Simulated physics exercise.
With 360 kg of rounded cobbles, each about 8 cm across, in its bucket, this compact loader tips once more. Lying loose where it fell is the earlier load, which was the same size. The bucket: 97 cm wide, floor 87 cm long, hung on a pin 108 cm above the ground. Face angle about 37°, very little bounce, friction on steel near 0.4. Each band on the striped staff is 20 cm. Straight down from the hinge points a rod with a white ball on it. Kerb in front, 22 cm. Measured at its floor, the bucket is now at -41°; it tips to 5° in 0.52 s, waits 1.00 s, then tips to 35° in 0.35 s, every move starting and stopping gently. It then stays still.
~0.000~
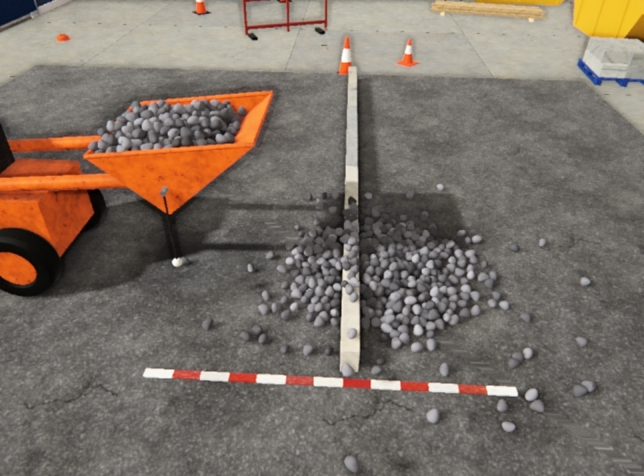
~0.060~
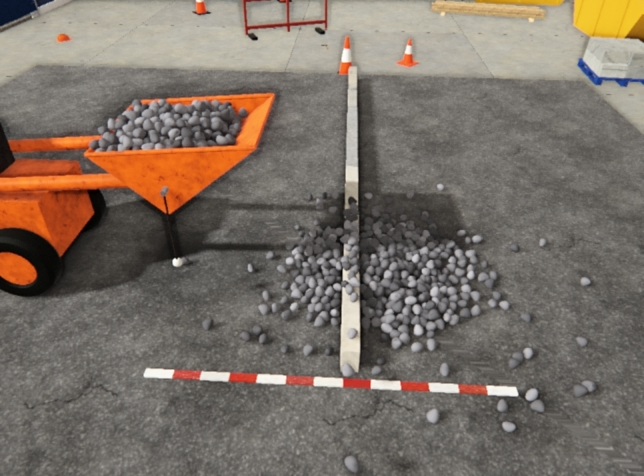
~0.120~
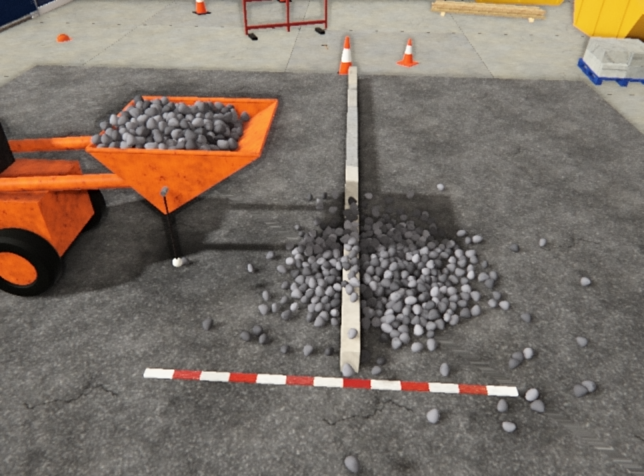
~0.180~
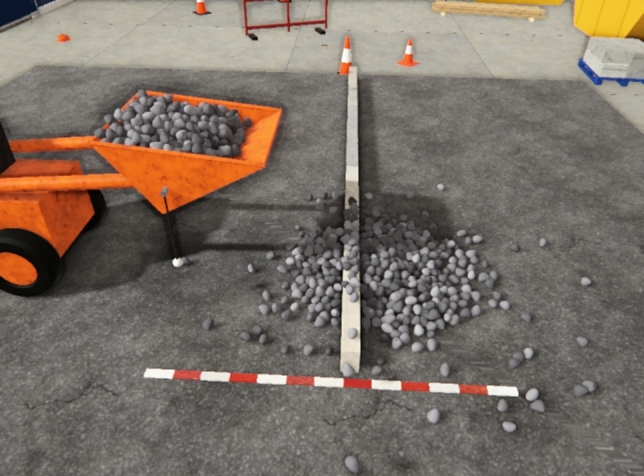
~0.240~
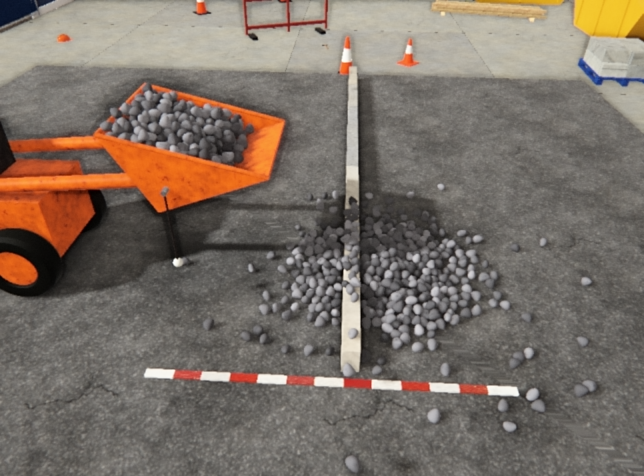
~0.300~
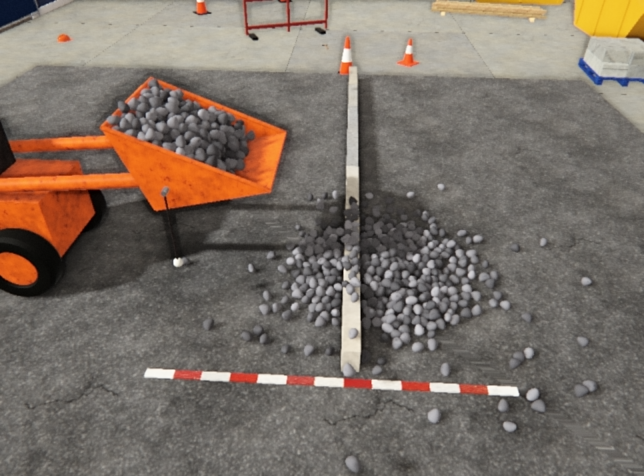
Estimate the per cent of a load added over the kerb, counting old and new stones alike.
Roughly 0 per cent of a load is added.
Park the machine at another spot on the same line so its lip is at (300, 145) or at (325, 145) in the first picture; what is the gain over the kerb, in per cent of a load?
Around 15 percent, then around 40 percent.
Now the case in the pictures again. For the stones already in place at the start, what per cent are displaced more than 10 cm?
Close to 5 in a hundred of them.
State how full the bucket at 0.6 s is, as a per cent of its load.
It keeps some 100 percent of its load.
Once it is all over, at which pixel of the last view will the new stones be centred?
Around (295, 261) in the last picture.
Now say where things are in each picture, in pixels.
In the first picture, lip at (253, 145), floor tilted -41°, highest stones at (177, 111). The earlier load is highest near (348, 246), 27 cm above ground level, 33 % on this side of the kerb, 68 % over the kerb.
In the second picture, the bucket is at -39°, its lip at (255, 148); the top of the load is at (172, 111); the stones move at 0.2 m/s on average.
In the third picture, the bucket is at -35°, its lip at (259, 155); the top of the load is at (169, 109); the stones move at 0.4 m/s on average.
In the fourth picture, lip at (264, 166), floor tilted -28°, highest stones at (157, 106); the stones move at 0.5 m/s on average.
In the fifth picture, the bucket is at -21°, its lip at (268, 178); the top of the load is at (148, 101); the stones move at 0.6 m/s on average.
In the sixth picture, the bucket is at -13°, its lip at (270, 191); the top of the load is at (155, 97); the stones move at 0.6 m/s on average.
After 0.4 s the floor is at -1°; in per cent of one load, 100 in the bucket, 33 on this side of the kerb, 68 over the kerb; the foremost stones are at (591, 302).
After 0.6 s the floor is at 5°; in per cent of one load, 100 in the bucket, 33 on this side of the kerb, 68 over the kerb; the foremost stones are at (591, 302).
After 2.3 s the floor is at 35°; in per cent of one load, 27 in the bucket, 106 on this side of the kerb, 68 over the kerb; the foremost stones are at (591, 302).
After 4.8 s the floor is at 35°; in per cent of one load, 0 in the bucket, 133 on this side of the kerb, 68 over the kerb; the foremost stones are at (591, 302). Net gain over the kerb, 0.
